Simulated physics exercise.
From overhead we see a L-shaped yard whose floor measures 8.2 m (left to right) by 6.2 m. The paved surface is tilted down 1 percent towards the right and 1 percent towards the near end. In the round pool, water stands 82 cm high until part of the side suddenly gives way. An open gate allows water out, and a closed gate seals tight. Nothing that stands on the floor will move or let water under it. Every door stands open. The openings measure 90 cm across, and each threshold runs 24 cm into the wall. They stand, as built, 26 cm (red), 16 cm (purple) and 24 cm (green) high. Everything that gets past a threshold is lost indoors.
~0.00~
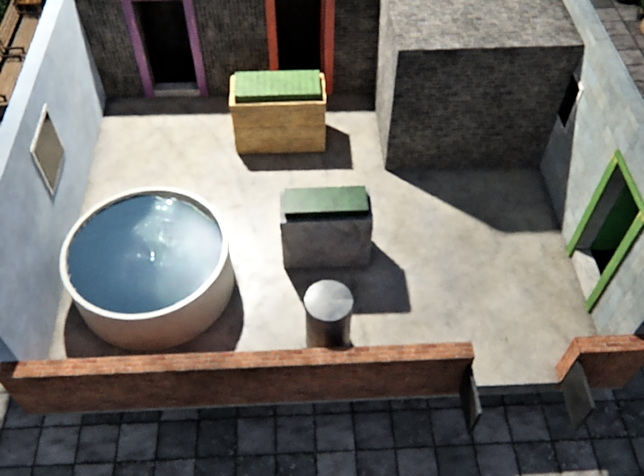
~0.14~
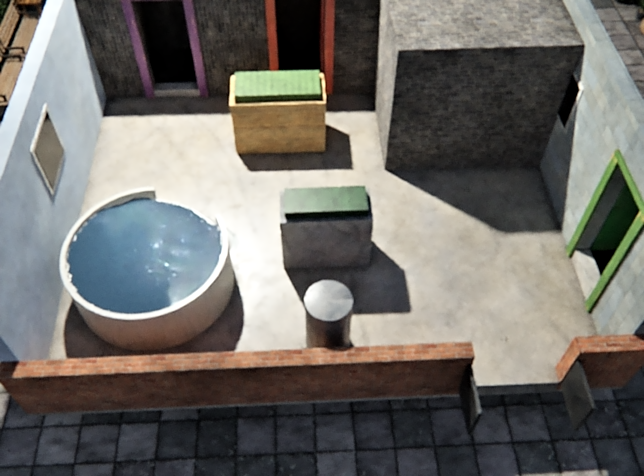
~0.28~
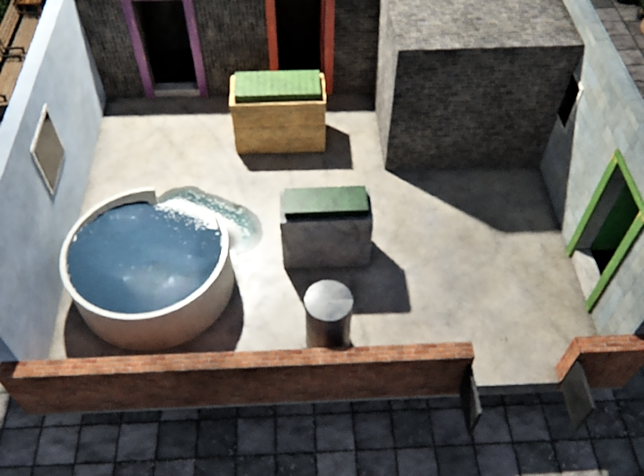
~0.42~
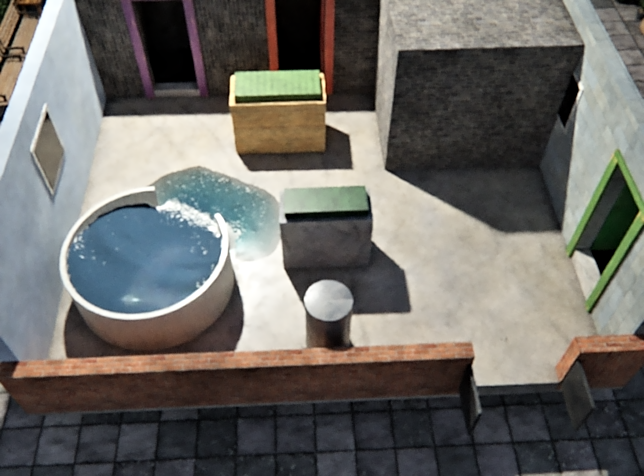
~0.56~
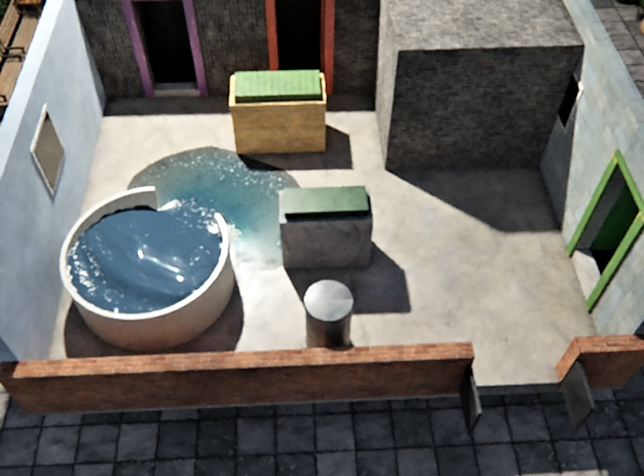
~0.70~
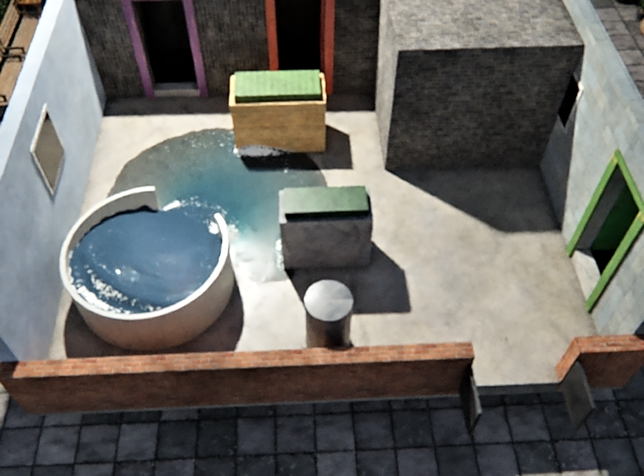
In a walled yard with open doors, a gap opened on the far side of a round pool, and water poured out, spreading across the pale floor around the nearby green-topped boxes.
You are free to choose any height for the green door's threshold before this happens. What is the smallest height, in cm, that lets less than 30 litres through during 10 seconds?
About 10.5 cm.
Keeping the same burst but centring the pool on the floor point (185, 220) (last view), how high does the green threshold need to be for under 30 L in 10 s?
A minimum of about 12.0 cm.
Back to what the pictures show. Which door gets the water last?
Green.
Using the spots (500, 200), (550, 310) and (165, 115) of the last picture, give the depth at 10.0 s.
Depths of roughly 5 cm, 12 cm and 6 cm, in that order.
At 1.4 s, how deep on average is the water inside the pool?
I'd put it near 52 cm.
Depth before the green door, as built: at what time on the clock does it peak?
Around 3.6 seconds.
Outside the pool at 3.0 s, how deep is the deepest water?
Up to some 32 centimetres, I'd say.
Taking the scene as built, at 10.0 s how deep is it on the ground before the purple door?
A ruler would read roughly 5.5 cm.
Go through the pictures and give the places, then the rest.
The first frame shows still water, 82 cm deep, in the round pool at (146, 251); the green door at (600, 242) is dry.
In the second frame, water pours out on the far side and has run 0.3 m, to a hidden place; about 8 cm deep outside, 82 cm at the back.
In the third frame, the gap is on the far side, the front 0.8 m out at (193, 190); the back of the round pool holds 82 cm.
In the fourth frame, the front is at (201, 170), 1.3 m from the gap on the far side; 2.9 m2 of floor is wet, 82 cm left at the back.
In the fifth frame, the front is at (281, 173), 1.9 m from the gap on the far side; 5.2 m2 of floor is wet, 80 cm left at the back.
In the sixth frame, the gap is on the far side, the front 2.5 m out at a hidden place; the back of the round pool holds 71 cm; the green door at (600, 242), 6.3 m from the gap, is still 4.2 m from the nearest water.
After 1.4 s water covers 35 % of the floor, deepest (39 cm) near (241, 155); it has not reached the green door.
After 3.0 s water covers 60 % of the floor, deepest (32 cm) near (369, 100); it has not reached the green door.
After 10.0 s water covers 95 % of the floor, deepest (16 cm) near (591, 365); 12 cm at the green door, 0 litres in over its 24 cm threshold.
At the green door as built, the water arrived by 3.1 s and peaked near 16 cm at 3.6 s.
With a threshold of 9 cm, 51 litres would have come in within the 10 s; with 12 cm, 11 litres. So under 30 litres takes about 10.5 cm.
